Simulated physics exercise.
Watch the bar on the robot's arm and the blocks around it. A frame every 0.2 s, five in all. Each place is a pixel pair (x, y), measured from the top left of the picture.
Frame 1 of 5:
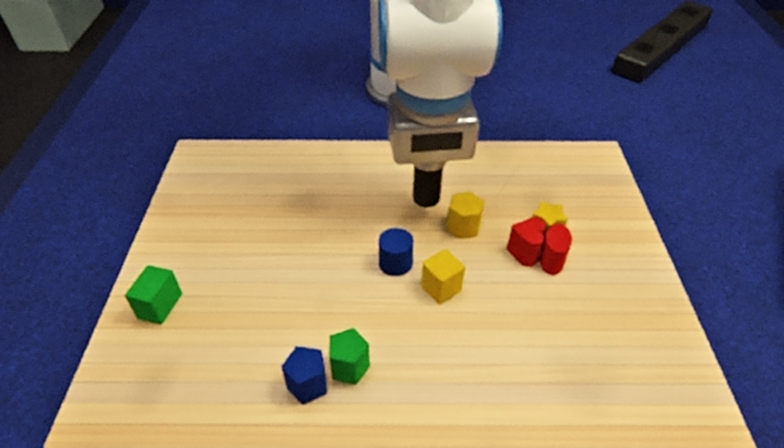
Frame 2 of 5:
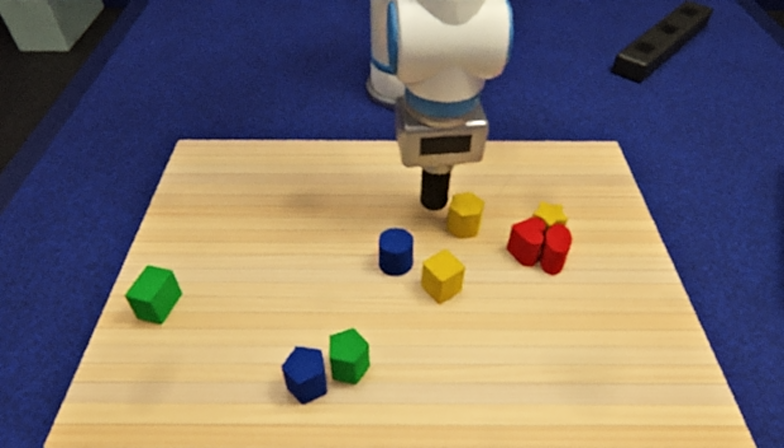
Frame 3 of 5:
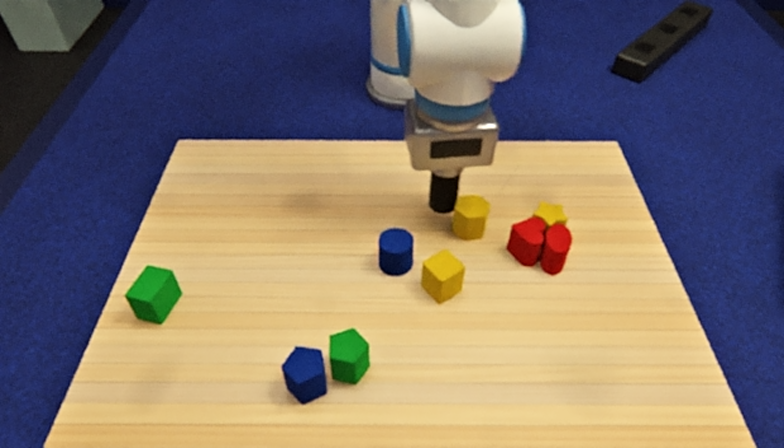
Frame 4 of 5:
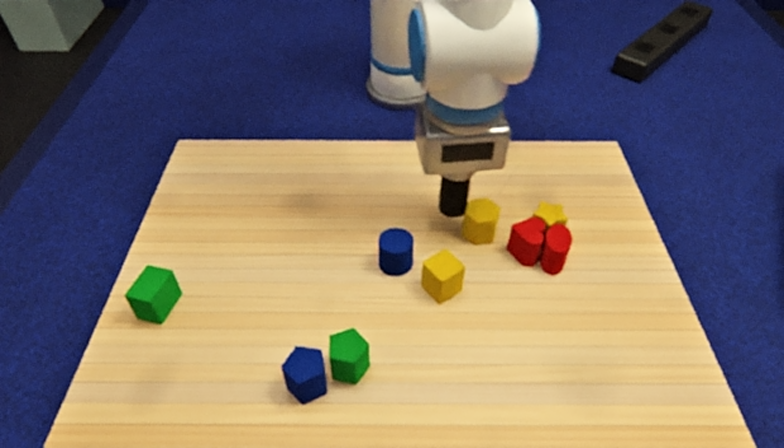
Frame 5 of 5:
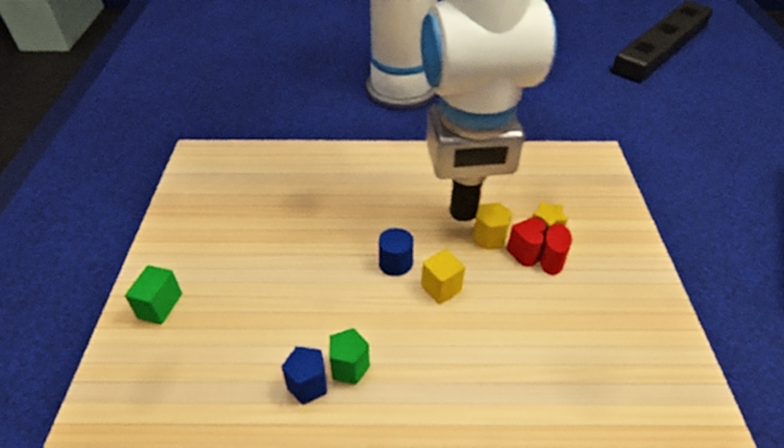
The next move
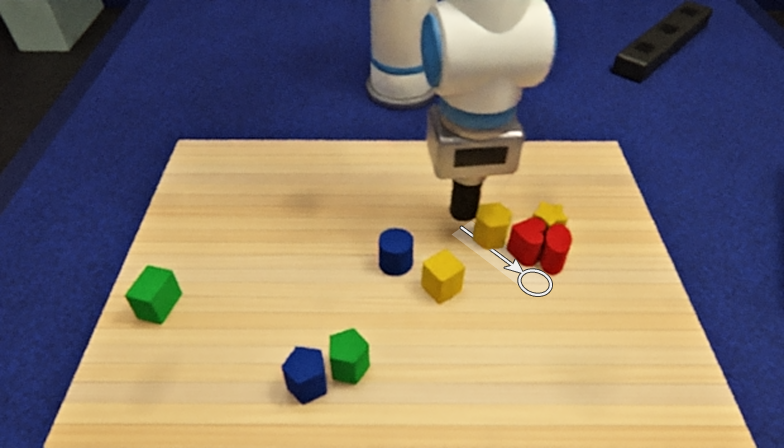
Robot arm moving slightly right across a wooden board, nudging a yellow hexagon block toward red and yellow blocks.
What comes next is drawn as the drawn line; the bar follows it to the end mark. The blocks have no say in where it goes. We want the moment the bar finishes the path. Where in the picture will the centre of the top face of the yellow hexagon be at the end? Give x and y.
By then it is at (578, 266).
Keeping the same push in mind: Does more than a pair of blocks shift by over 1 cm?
Going by the path, yes.
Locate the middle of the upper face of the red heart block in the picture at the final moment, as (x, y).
About (610, 264).
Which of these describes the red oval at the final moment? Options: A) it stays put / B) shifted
B
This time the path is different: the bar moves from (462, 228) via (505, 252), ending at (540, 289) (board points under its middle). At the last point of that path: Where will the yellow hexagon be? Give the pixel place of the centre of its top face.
In the picture, that point is around (582, 276).
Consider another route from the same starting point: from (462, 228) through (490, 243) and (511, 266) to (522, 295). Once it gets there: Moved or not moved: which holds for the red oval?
It is no longer where it was.
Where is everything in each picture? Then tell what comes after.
Tip of the bar at (426, 199), middles of tops, yellow hexagon at (467, 203), red heart block at (531, 229), yellow star block at (551, 212), red oval at (559, 237), in the first picture.
Bar at (434, 202), nothing pushed, in the second picture.
Bar at (443, 205), yellow hexagon at (473, 205), in the third picture.
Bar at (452, 209), yellow hexagon at (483, 209), in the fourth picture.
Bar at (463, 213), yellow hexagon at (494, 214), red heart block at (531, 229), yellow star block at (551, 212), red oval at (559, 237), in the fifth picture.
The line goes straight from (462, 228) to (535, 282).
On the path given first. One third of the way, bar at (488, 230); yellow hexagon at (519, 233), turned 10° clockwise; red heart block at (550, 243), turned 30° anticlockwise; red oval at (574, 239), turned 35° anticlockwise.
Two thirds of the way, bar at (514, 250); yellow hexagon at (549, 251); red heart block at (582, 256), turned 45° anticlockwise; red oval at (601, 245), turned 55° anticlockwise.
At the end, bar at (539, 268); yellow hexagon at (578, 266), turned 20° anticlockwise; red heart block at (610, 264), turned 60° anticlockwise; yellow star block unmoved; red oval at (617, 245), turned 75° anticlockwise.
